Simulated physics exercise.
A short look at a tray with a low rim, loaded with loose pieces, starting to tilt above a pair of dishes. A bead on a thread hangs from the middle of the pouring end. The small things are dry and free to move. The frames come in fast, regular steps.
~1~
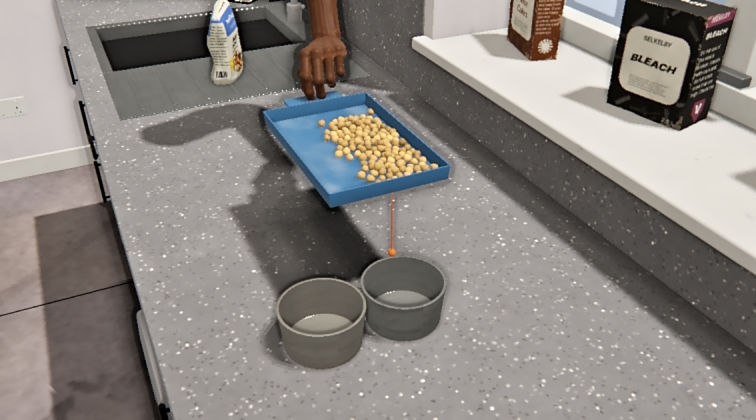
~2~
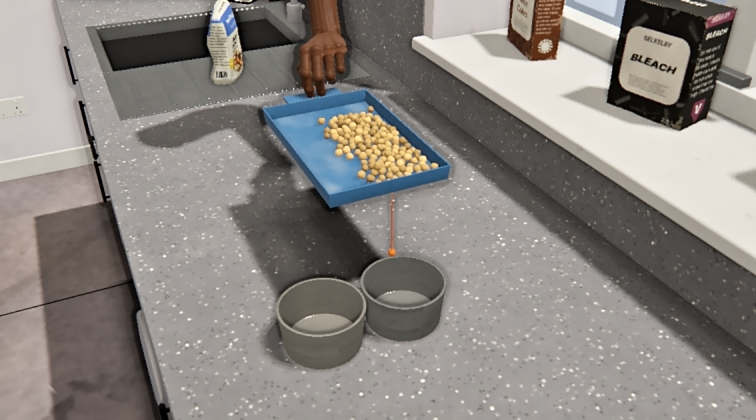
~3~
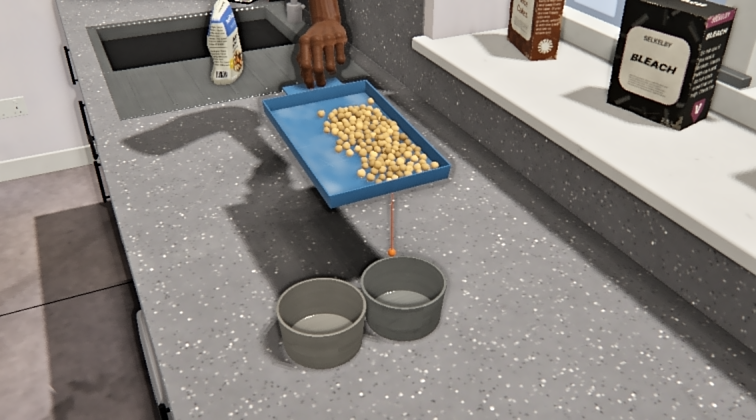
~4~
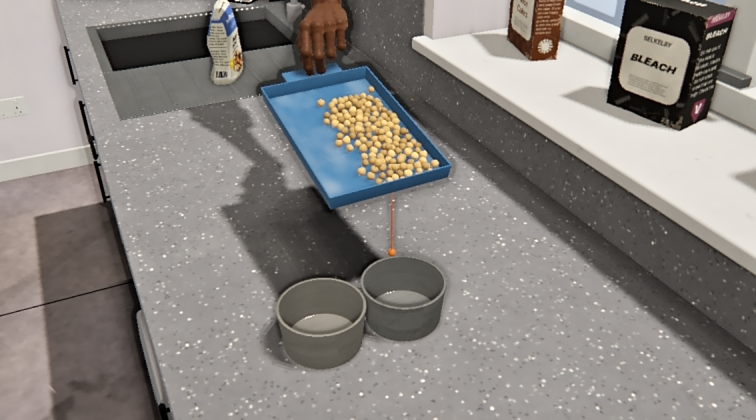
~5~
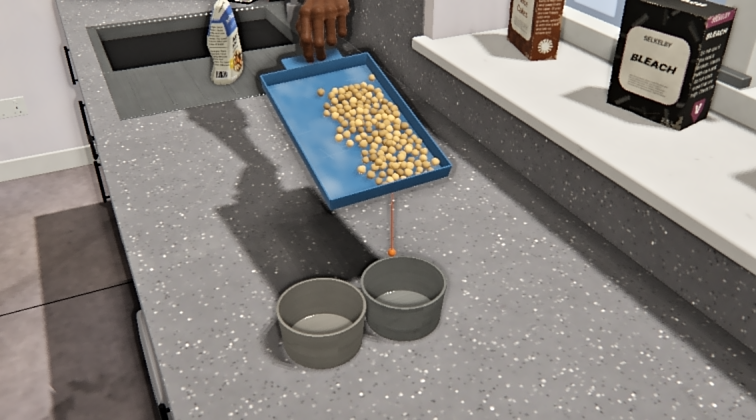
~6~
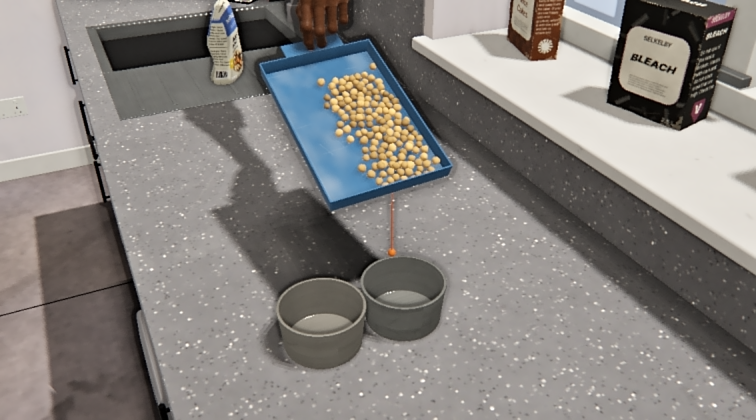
A blue tray of dried chickpeas held level by a hand, then gradually tilting above two grey dishes on a speckled counter.
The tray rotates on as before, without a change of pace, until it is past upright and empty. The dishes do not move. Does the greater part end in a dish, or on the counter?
Caught overall: Over half.
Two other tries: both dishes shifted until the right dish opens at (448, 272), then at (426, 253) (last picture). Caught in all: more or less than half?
At the first place over half, at the second less than half.
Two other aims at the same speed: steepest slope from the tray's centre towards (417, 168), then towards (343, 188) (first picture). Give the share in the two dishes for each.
Roughly 20 per cent, and 80 per cent.
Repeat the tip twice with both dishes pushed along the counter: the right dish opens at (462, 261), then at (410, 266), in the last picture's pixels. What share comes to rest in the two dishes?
First some 60, then 50 per cent.
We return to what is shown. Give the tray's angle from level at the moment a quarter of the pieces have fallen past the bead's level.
Roughly 120°.
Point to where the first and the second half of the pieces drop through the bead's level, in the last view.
The first part at (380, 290); the rest at (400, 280).
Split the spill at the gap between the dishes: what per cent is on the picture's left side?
About 20 per cent.
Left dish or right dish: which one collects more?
It is right.
Just after the last frame, tray tipped steeply; every one on the tray.
A moment on, tray tipped past a quarter turn; almost all on the tray; just a few in the left dish; just a few in the right dish.
Further on, tray tipped past a quarter turn; roughly a quarter in the left dish; roughly half in the right dish; roughly a quarter outside both; just a few in the air.
When it is over, tray tipped past a quarter turn; roughly a quarter in the left dish; roughly half in the right dish; roughly a third outside both; just a few in the air.
